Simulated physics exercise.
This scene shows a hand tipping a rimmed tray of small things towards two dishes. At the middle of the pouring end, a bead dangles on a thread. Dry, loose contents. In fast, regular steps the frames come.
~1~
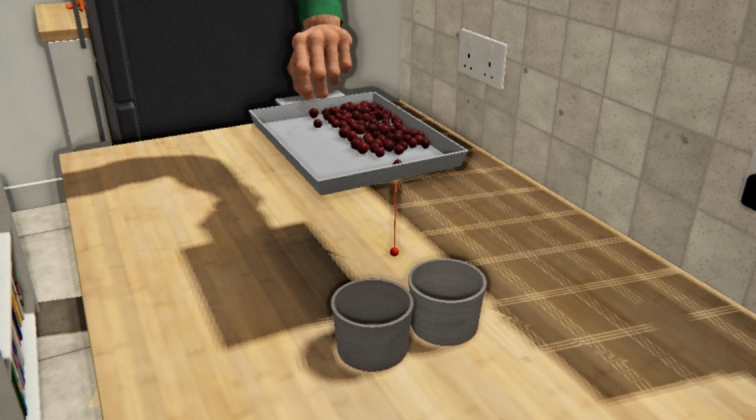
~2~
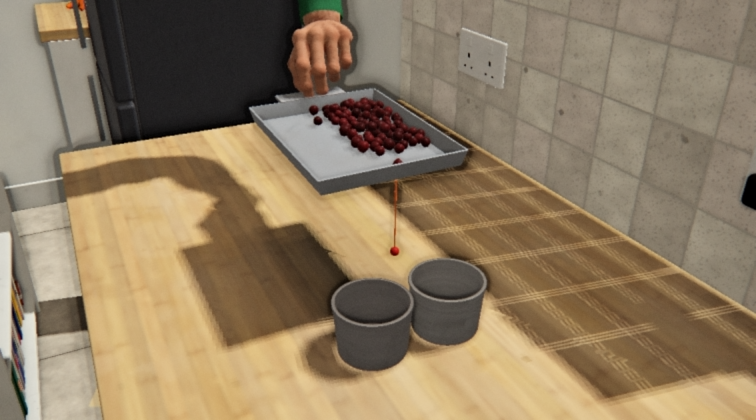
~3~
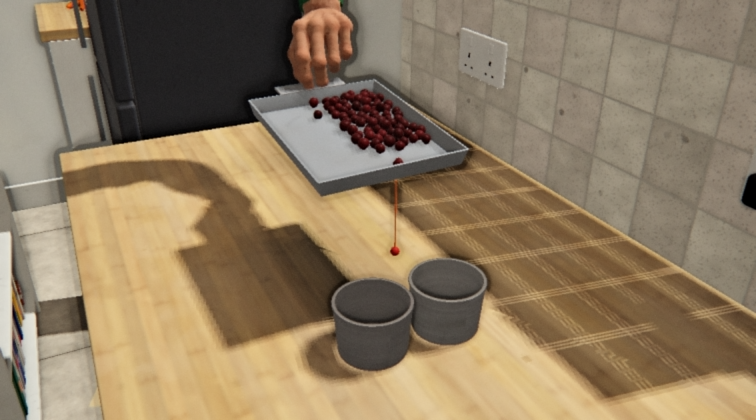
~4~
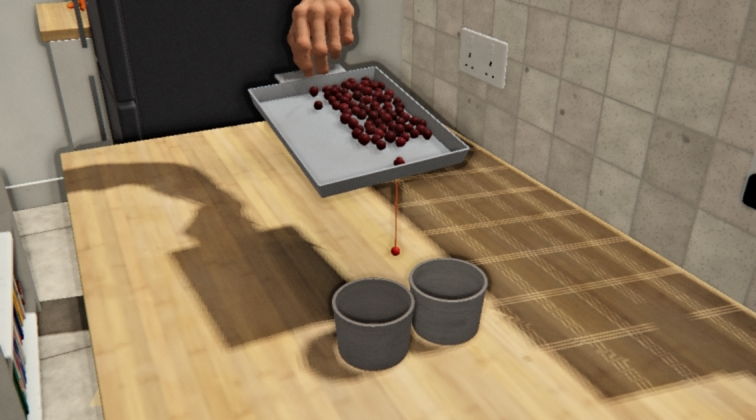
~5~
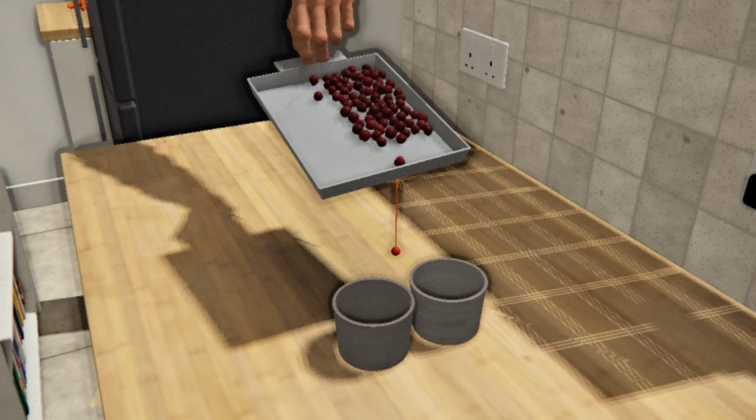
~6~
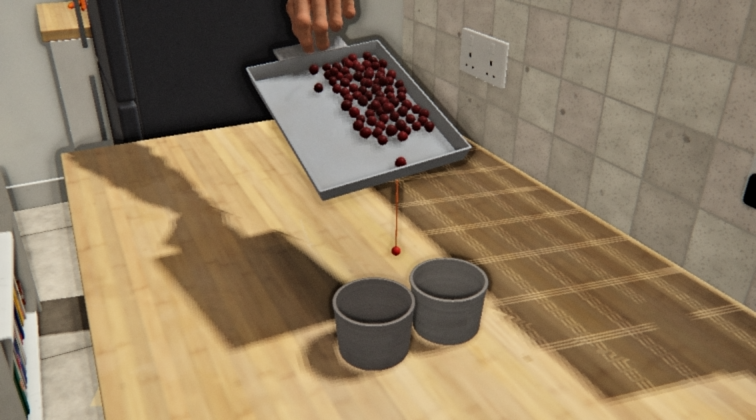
A hand holding a grey rimmed tray of dark red dried cherries above two grey dishes keeps it nearly still at first, then raises the back end. The tray slants more and more toward the dishes, its left front corner lowest, while the red bead hangs on its thread beneath the front edge.
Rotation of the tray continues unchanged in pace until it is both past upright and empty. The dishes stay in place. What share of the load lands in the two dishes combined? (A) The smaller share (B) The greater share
The greater share (B).
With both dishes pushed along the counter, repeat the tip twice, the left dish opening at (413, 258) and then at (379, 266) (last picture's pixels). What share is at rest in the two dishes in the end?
You'd get 0 in a hundred first and 10 in a hundred after that.
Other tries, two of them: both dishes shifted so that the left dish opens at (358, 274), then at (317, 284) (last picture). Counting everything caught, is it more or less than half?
First place: Short of half; second place: Short of half.
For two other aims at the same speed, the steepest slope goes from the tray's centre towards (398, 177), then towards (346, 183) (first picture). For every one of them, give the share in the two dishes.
Respectively 80 % and 40 %.
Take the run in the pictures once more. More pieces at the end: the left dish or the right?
That would be the leftward one.
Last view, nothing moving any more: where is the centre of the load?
Close to (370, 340), more or less.
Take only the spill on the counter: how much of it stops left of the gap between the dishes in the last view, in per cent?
Close to 80 per cent.
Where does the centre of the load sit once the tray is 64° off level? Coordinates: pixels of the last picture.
I'd put the middle of the pieces at roughly (375, 160).
Soon after the last picture, tray tipped steeply; nearly all on the tray; a stray few in the left dish; a stray few outside both; a small part in the air.
A little later, tray tipped past a quarter turn; about a third on the tray; about a quarter in the left dish; a stray few in the right dish; a small part outside both; about a third in the air.
Later still, tray tipped past a quarter turn; about half in the left dish; a small part in the right dish; about a third outside both.
At rest, tray tipped past a quarter turn; about half in the left dish; a small part in the right dish; about a third outside both.
